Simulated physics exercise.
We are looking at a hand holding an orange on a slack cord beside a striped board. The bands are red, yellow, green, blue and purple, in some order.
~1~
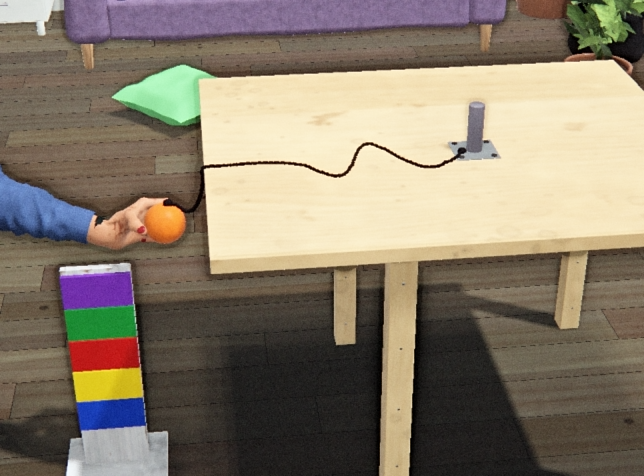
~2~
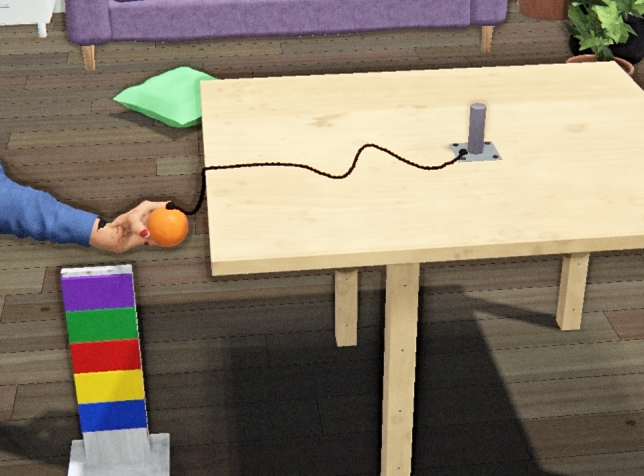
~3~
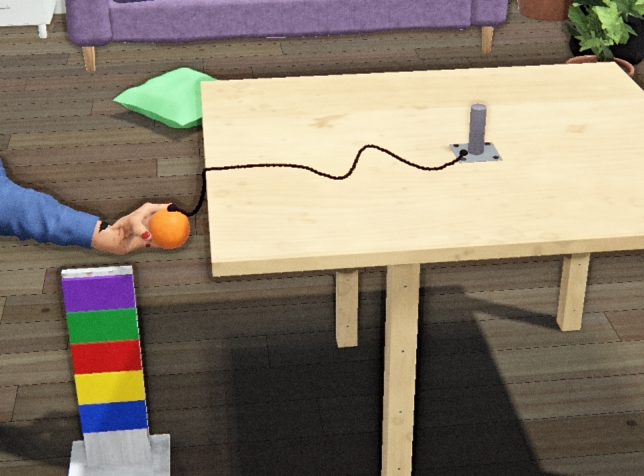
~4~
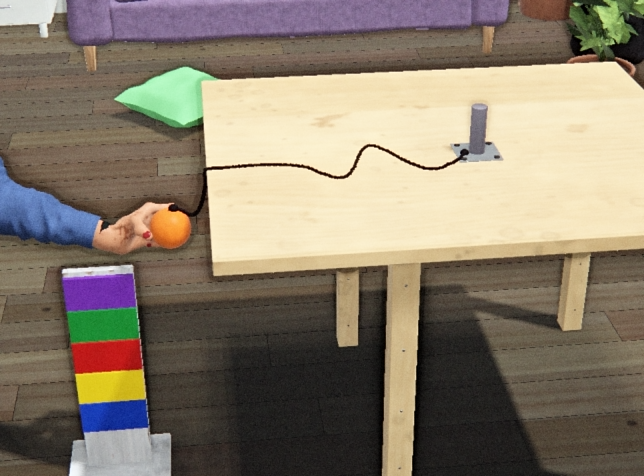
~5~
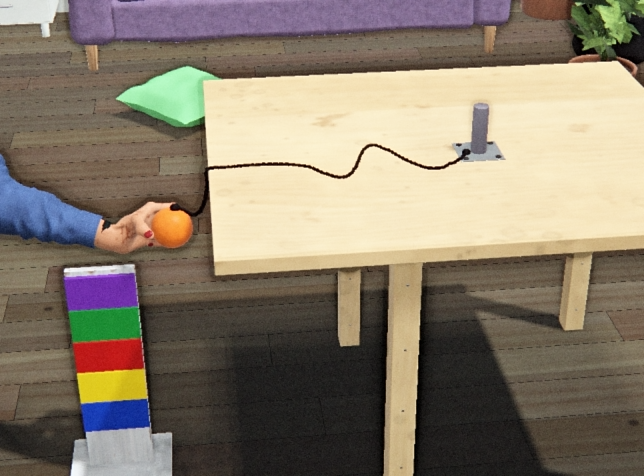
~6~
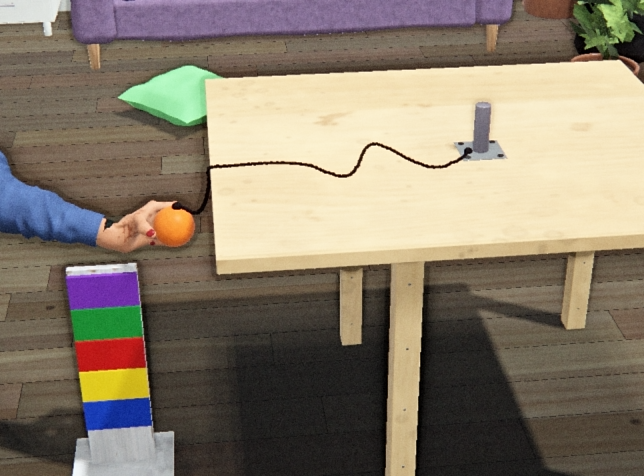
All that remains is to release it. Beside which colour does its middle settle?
The red one.
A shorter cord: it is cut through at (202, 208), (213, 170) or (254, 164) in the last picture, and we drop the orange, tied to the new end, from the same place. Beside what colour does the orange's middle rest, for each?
One after the other, green; purple; none, it hangs higher.
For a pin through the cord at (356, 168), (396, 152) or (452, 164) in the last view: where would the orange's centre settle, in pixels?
In that order: (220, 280), (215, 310) and (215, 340).
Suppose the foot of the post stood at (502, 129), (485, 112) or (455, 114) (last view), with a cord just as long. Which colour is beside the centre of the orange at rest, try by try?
One after the other, green; green; red.
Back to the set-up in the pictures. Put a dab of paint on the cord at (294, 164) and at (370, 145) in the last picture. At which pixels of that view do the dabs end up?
At (211, 193), then (328, 161).
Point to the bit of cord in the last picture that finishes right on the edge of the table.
Near (312, 166).
Soon after, orange near (248, 339); level with red.
After that, orange near (207, 343); level with red.
In the end, orange near (218, 345); level with red. The cord holds its middle at red.
